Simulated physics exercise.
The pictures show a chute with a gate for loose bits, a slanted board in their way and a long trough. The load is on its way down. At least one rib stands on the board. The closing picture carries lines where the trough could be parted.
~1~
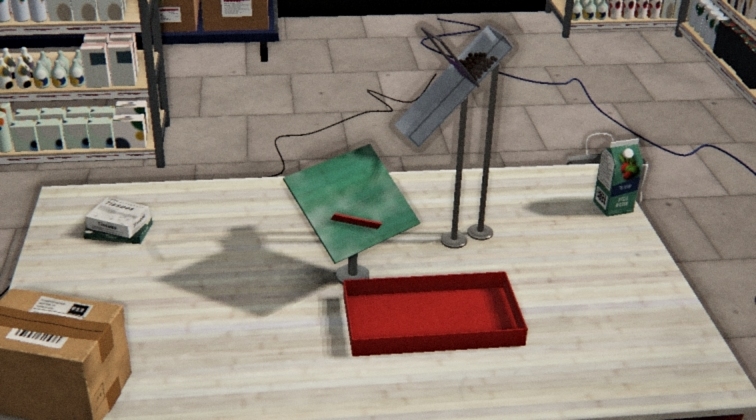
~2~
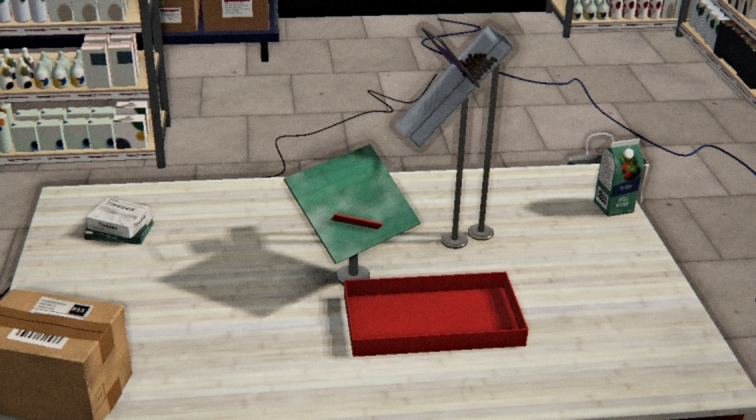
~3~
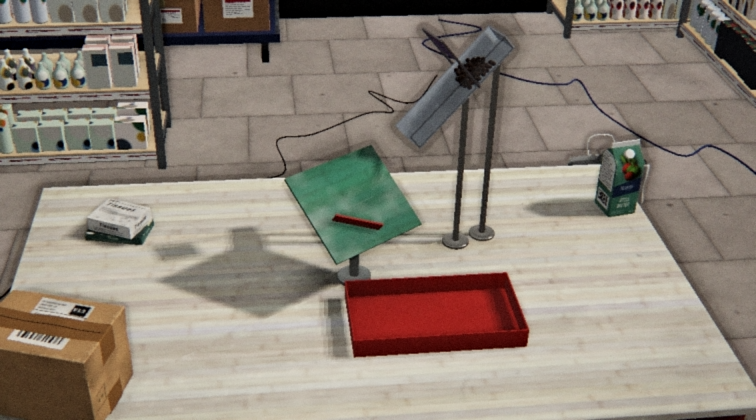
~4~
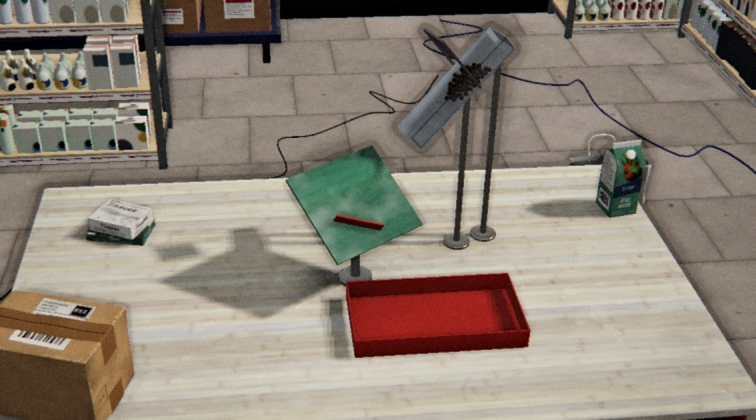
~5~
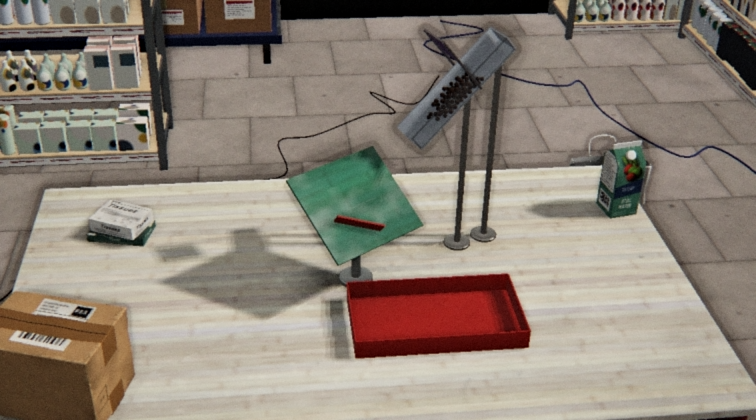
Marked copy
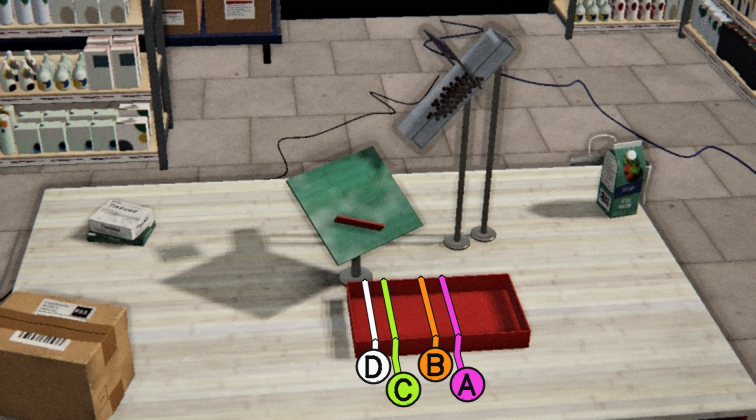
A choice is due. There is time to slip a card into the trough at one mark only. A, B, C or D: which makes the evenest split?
The best line is B.
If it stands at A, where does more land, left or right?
Left.
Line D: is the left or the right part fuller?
Right.
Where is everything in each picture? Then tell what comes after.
Load behind the gate (475, 64), chocolate balls; lip of the chute (411, 142), sloping fairly steeply, in the first frame.
Middle of the board (354, 201), tilted fairly steeply; middle of its low edge (380, 243); of its high edge (329, 160), in the second frame.
Front corners of the trough (354, 340) and (529, 330), empty; front of the load (464, 86), in the third frame.
Middle of the load (467, 82); its front (447, 98), roughly a third of the way to the lip; rib from (337, 215) to (385, 225), in the fourth frame.
Middle of the load (455, 95); its front (429, 117), roughly two thirds of the way to the lip, in the fifth frame.
On the marked copy, line A crosses the front rim at (458, 335); line B crosses the front rim at (435, 337); line C crosses the front rim at (395, 339); line D crosses the front rim at (375, 340).
Choosing A, of what is caught, the larger part on the left of the divider, roughly a quarter on the right.
Choosing B, of what is caught, roughly half on the left of the divider, roughly half on the right.
Choosing C, of what is caught, about a tenth on the left of the divider, almost all on the right.
Choosing D, of what is caught, just a few on the left of the divider, almost all on the right.
